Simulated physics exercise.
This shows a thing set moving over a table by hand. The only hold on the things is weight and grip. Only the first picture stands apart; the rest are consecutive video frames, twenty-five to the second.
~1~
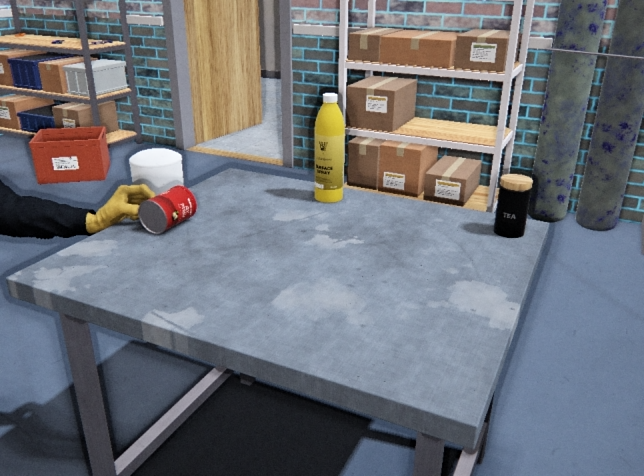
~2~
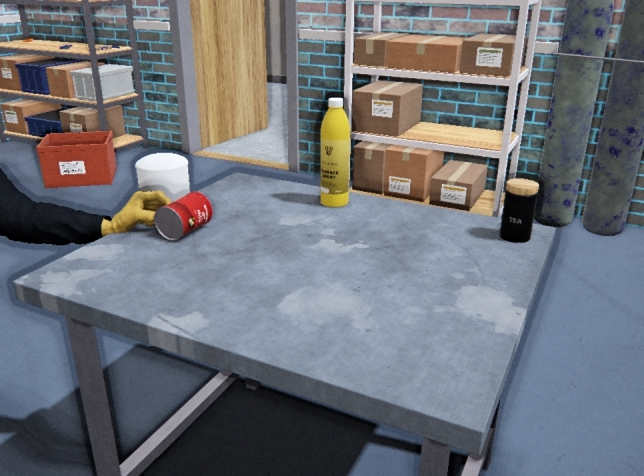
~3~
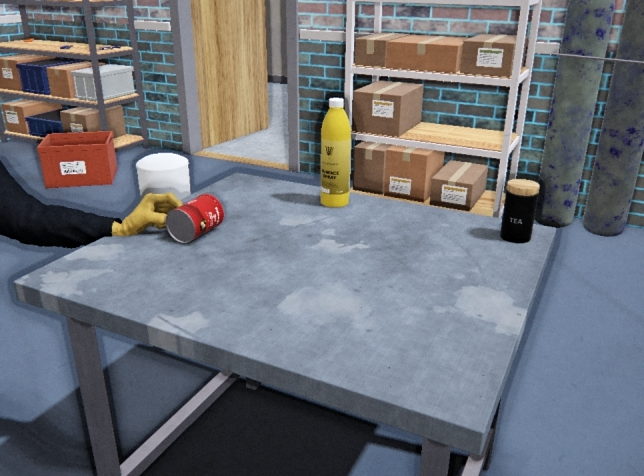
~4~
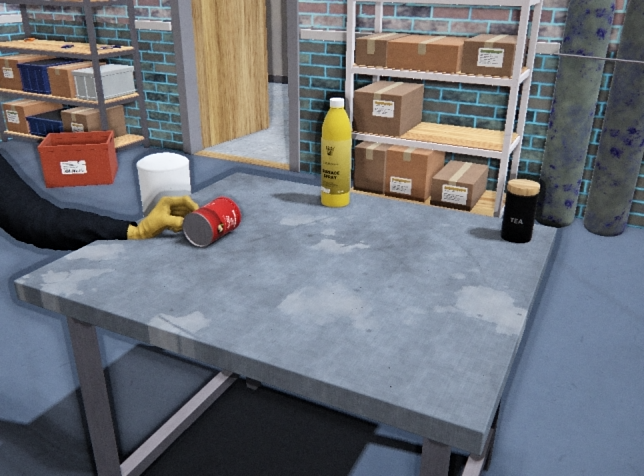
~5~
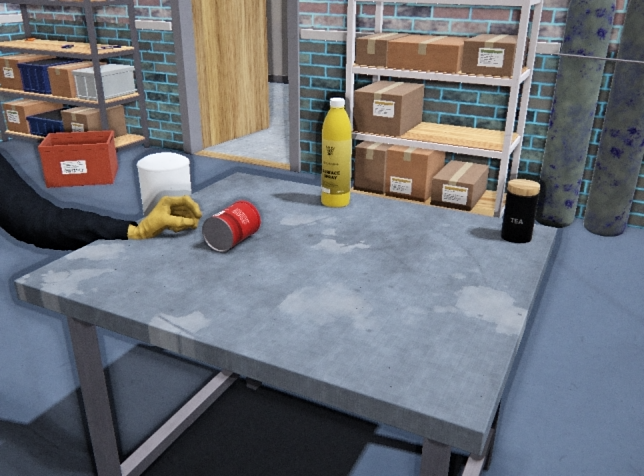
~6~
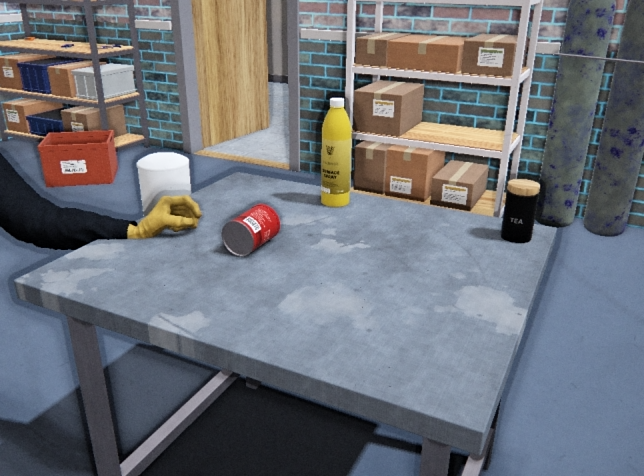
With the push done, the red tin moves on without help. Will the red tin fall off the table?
Yes, it leaves the table.
Then, 0.20 s later than the last frame, red tin moved well along near (356, 253).
Then, 0.50 s later than the last frame, red tin moved well along near (530, 291).
Then, 0.70 s later than the last frame, red tin now off the table.
Then, 1.00 s later than the last frame, things are still on the move.
When it is over, off the table, red tin.
